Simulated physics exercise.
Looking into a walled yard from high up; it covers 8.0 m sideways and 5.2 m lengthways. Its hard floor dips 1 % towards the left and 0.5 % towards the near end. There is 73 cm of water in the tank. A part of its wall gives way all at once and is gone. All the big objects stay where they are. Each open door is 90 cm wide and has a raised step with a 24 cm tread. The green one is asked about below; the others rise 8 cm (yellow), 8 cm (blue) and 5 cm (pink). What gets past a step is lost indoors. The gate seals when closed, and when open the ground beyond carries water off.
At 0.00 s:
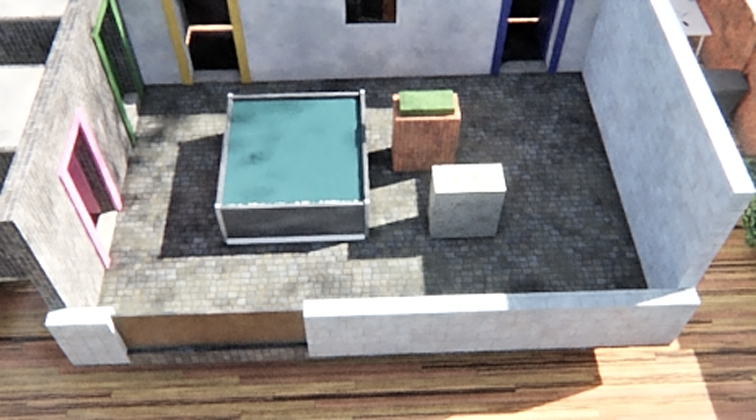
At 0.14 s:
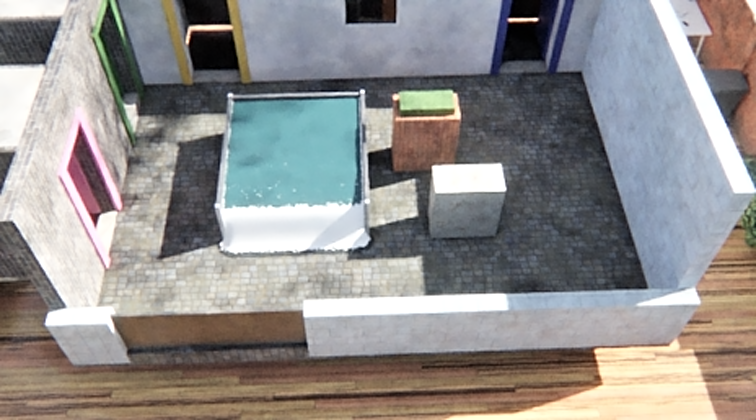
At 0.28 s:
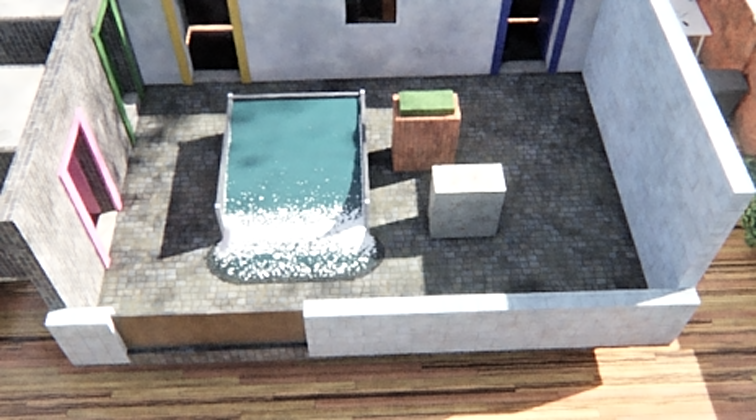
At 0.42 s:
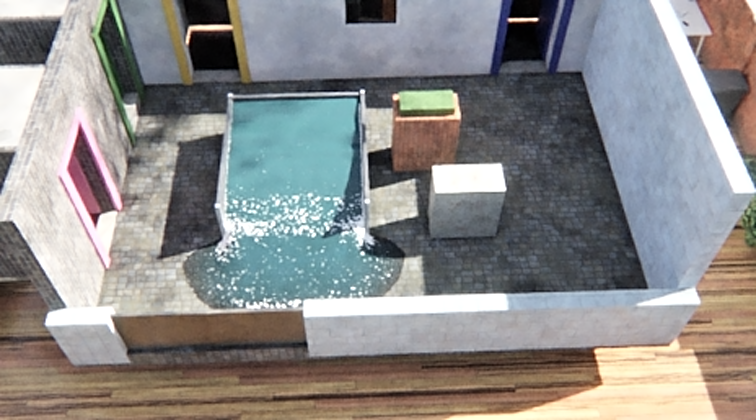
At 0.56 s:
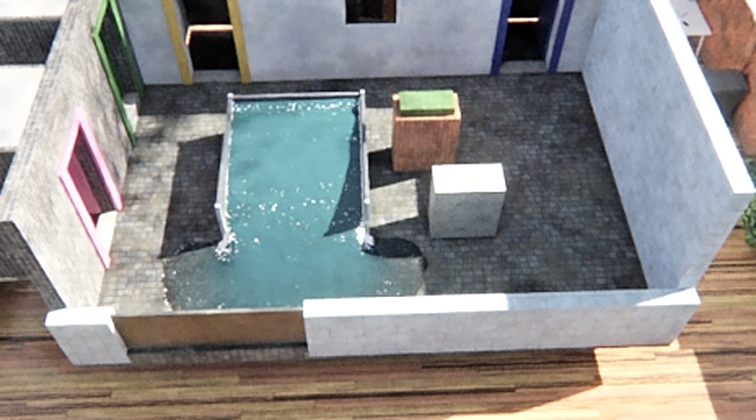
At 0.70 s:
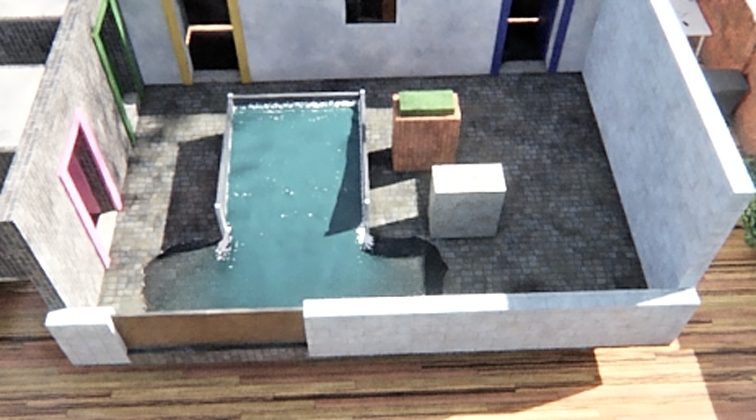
The video shows a walled yard from above, where the near side of a rectangular water tank gives way and water pours out in a white, foaming rush, then spreads across the paved floor along the low front wall.
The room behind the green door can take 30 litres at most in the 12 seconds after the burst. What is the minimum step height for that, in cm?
At least 11.5 cm or so.
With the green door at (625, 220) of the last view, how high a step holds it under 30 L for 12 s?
About 16 cm.
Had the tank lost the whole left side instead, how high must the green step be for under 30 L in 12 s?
Then roughly 30 cm.
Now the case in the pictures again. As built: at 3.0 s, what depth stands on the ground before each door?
Depths in cm: Yellow 0, blue 0, green 4, pink 16.
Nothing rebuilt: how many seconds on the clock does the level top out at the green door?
Near 11.5 s.
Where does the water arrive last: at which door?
The blue one.
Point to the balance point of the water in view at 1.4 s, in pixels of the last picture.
Around (293, 235).
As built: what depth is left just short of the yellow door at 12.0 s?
Roughly 11.5 cm deep.
After 1.4 s water covers 20 % of the floor, deepest (54 cm) near (285, 333); it has not reached the green door.
After 3.0 s water covers 55 % of the floor, deepest (44 cm) near (104, 340); 4 cm at the green door, 0 litres in over its 23 cm step.
After 12.0 s water covers 100 % of the floor, deepest (16 cm) near (183, 96); 14 cm at the green door, 0 litres in over its 23 cm step.
At the green door as built, the water arrived by 2.8 s and peaked near 17 cm at 11.6 s.
Run again over the same 12 s with other heights there, 44 litres in over 10 cm, 13 litres over 13.5 cm. The limit of 30 litres is kept from about 11.5 cm up.
